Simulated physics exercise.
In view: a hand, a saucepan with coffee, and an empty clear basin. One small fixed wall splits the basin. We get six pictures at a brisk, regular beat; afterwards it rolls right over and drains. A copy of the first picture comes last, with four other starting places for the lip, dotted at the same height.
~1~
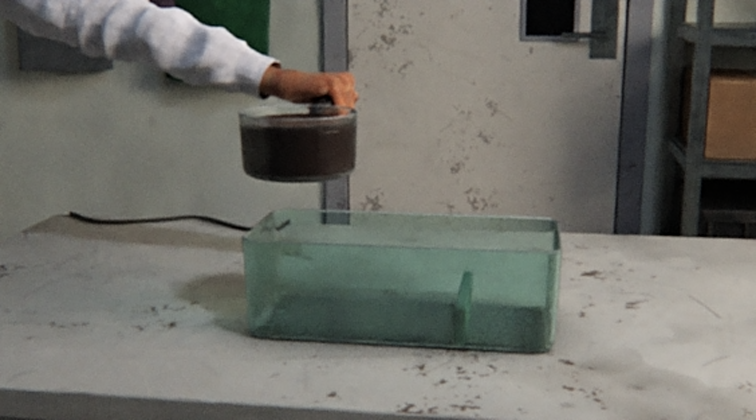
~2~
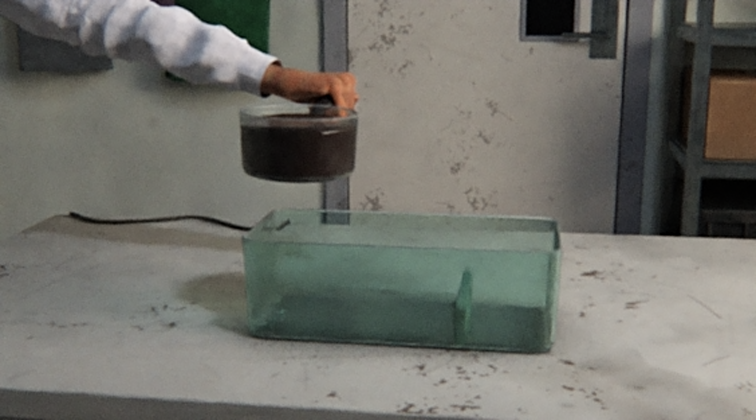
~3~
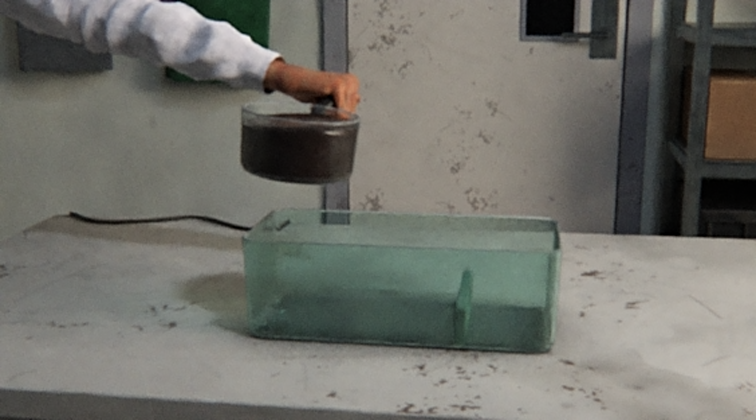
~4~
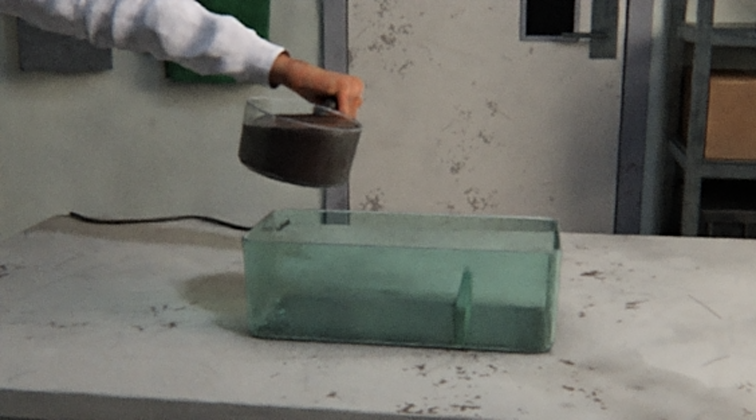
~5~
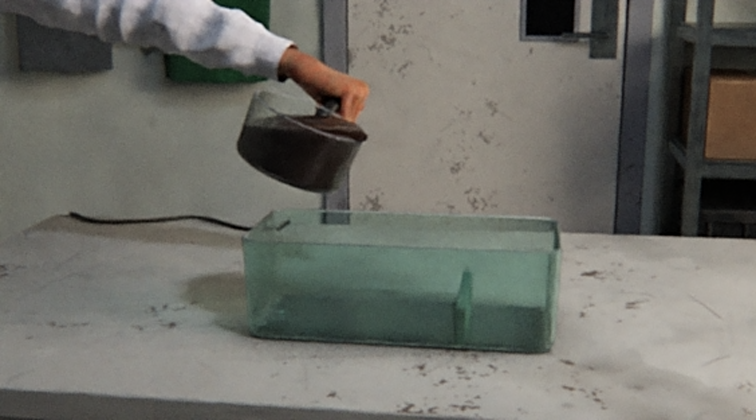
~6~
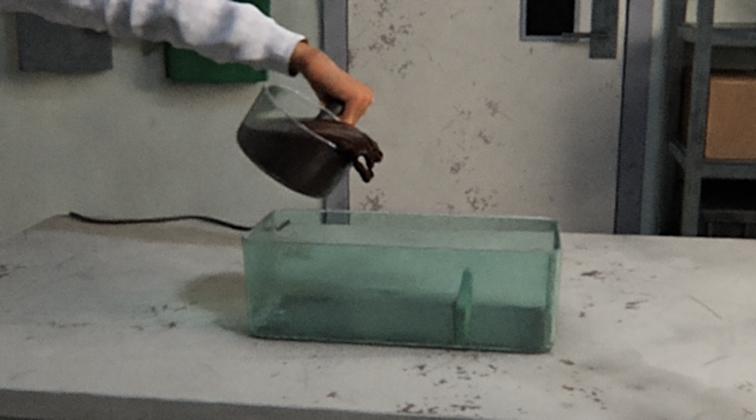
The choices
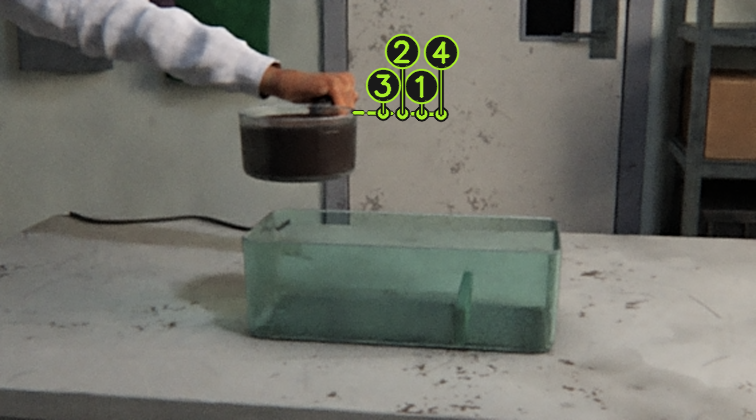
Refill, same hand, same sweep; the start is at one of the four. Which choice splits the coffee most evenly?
Dot 1.
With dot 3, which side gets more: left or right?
More ends on the left.
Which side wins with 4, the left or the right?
The right side.
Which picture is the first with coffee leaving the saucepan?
Picture 5.
On the marked copy, 1 at (421, 114); 2 at (402, 113); 3 at (383, 113); 4 at (441, 114).
Choosing 1, about 46 % ends left of the wall and 53 % right of it.
Choosing 2, about 71 % ends left of the wall and 28 % right of it.
Choosing 3, about 94 % ends left of the wall and 5 % right of it.
Choosing 4, about 34 % ends left of the wall and 66 % right of it.
